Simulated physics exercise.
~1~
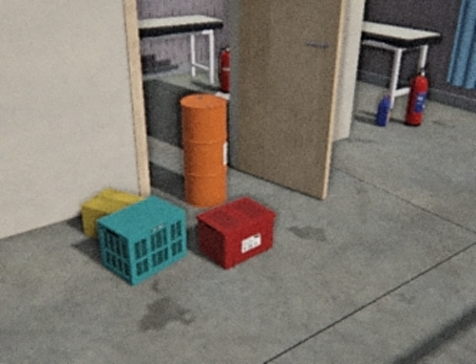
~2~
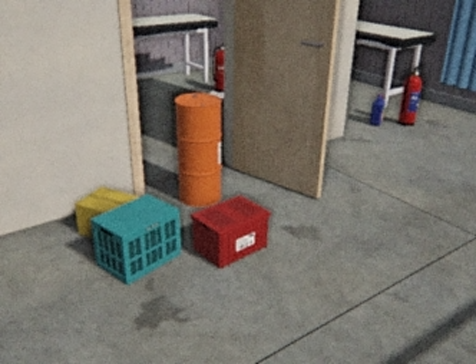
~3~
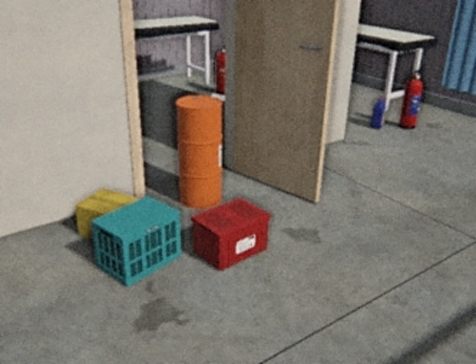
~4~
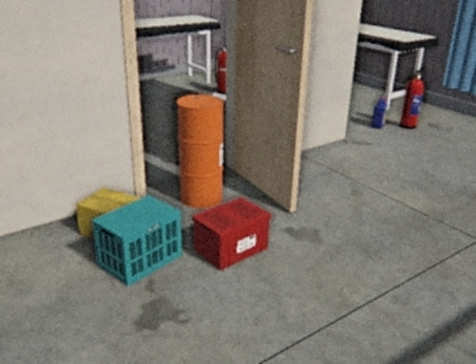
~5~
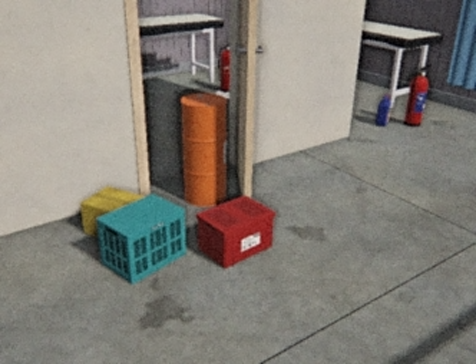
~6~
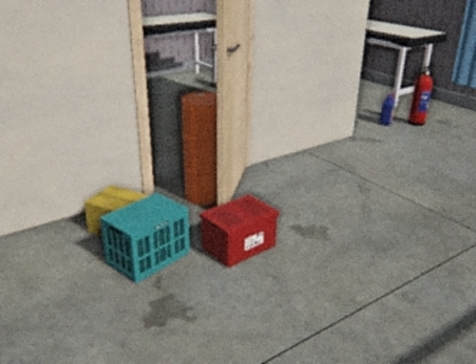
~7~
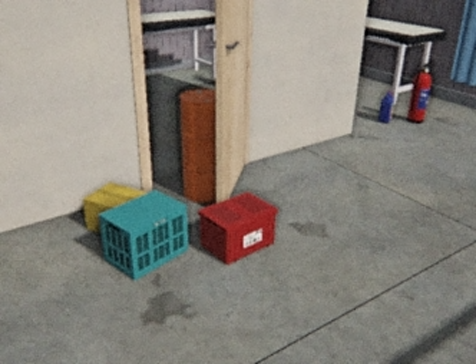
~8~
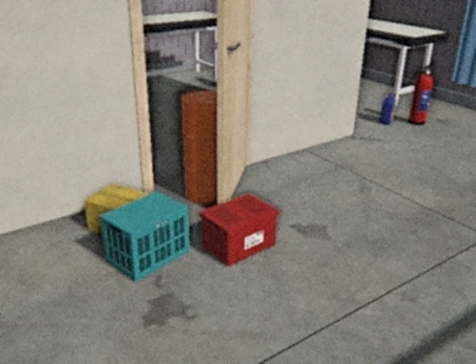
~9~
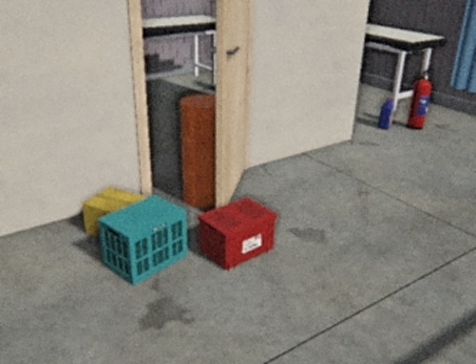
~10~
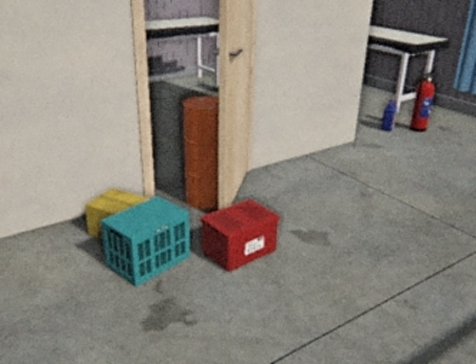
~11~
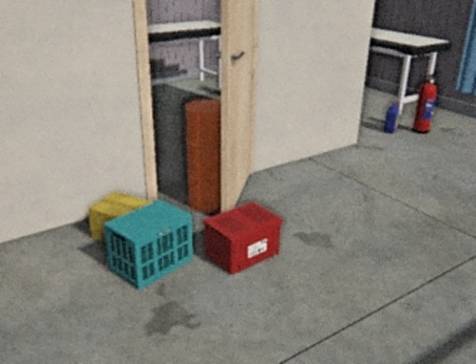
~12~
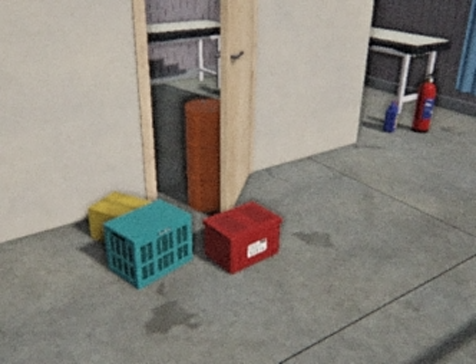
In a concrete-floored room, an open door swings toward its frame but stays partly open.
